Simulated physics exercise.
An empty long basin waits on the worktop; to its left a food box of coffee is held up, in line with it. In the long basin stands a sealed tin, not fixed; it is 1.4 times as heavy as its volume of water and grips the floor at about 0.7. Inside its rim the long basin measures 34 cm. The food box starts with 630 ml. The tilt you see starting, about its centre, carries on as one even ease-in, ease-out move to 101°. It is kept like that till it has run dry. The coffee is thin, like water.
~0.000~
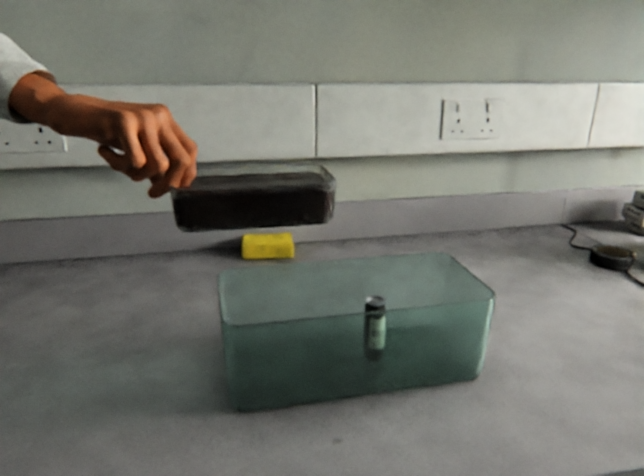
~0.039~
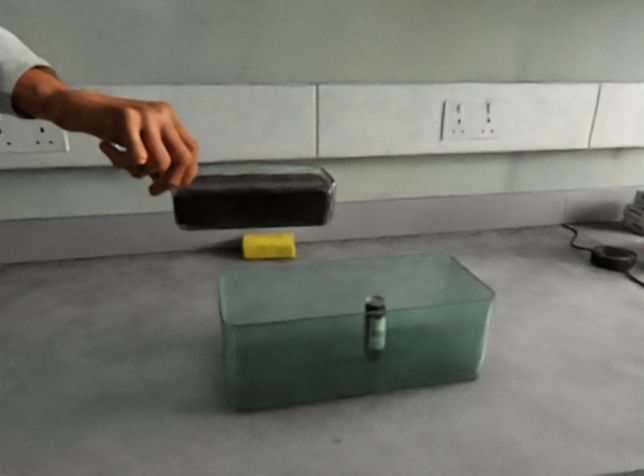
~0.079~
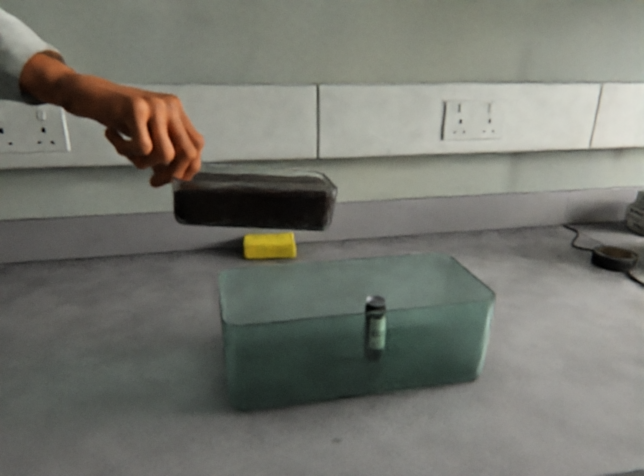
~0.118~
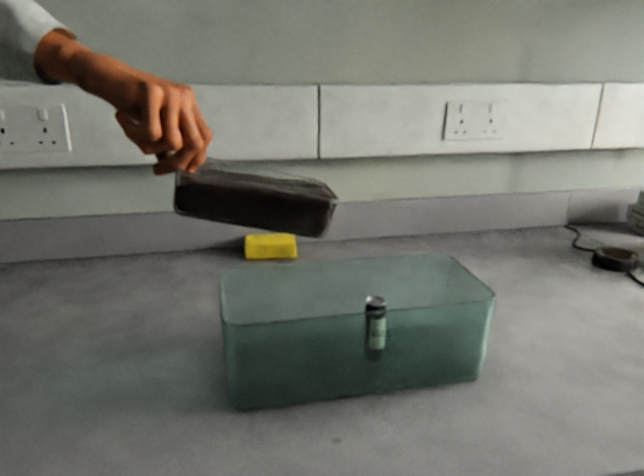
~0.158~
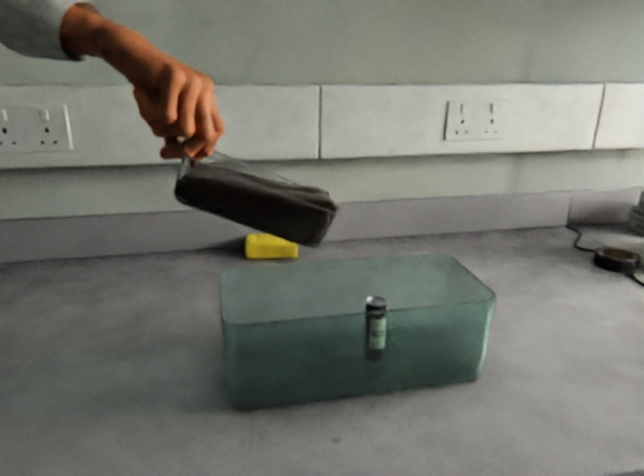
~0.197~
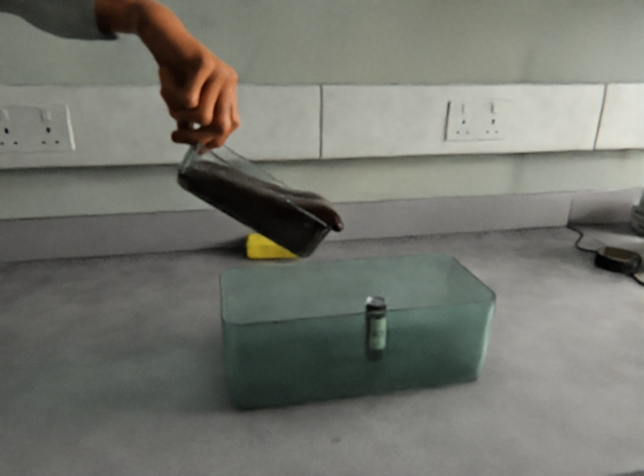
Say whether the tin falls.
It goes over.
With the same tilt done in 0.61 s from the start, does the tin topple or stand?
Then it keeps standing.
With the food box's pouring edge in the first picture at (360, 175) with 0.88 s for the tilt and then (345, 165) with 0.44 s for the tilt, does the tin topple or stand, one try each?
First it remains upright; then it falls.
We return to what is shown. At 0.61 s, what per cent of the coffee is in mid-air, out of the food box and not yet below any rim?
Some 6 per cent.
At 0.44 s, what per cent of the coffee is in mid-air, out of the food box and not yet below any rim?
Near 18 in a hundred.
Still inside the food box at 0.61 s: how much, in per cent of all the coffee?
About 2 per cent.
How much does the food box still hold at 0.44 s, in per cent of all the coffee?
Near 10 in a hundred.
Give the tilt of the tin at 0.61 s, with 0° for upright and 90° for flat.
About 20°.
By 0.44 s the tilt is 98° and 10 per cent is still to pour; the tin stands where it began.
By 0.61 s the tilt is 101° and 2 per cent is still to pour; the tin leans 22°.
By 0.79 s the tilt is 101° and 0 per cent is still to pour; the tin leans 32°.
By 0.99 s the tilt is 101° and 0 per cent is still to pour; the tin lies on its side.
At rest the tin lies on its side.
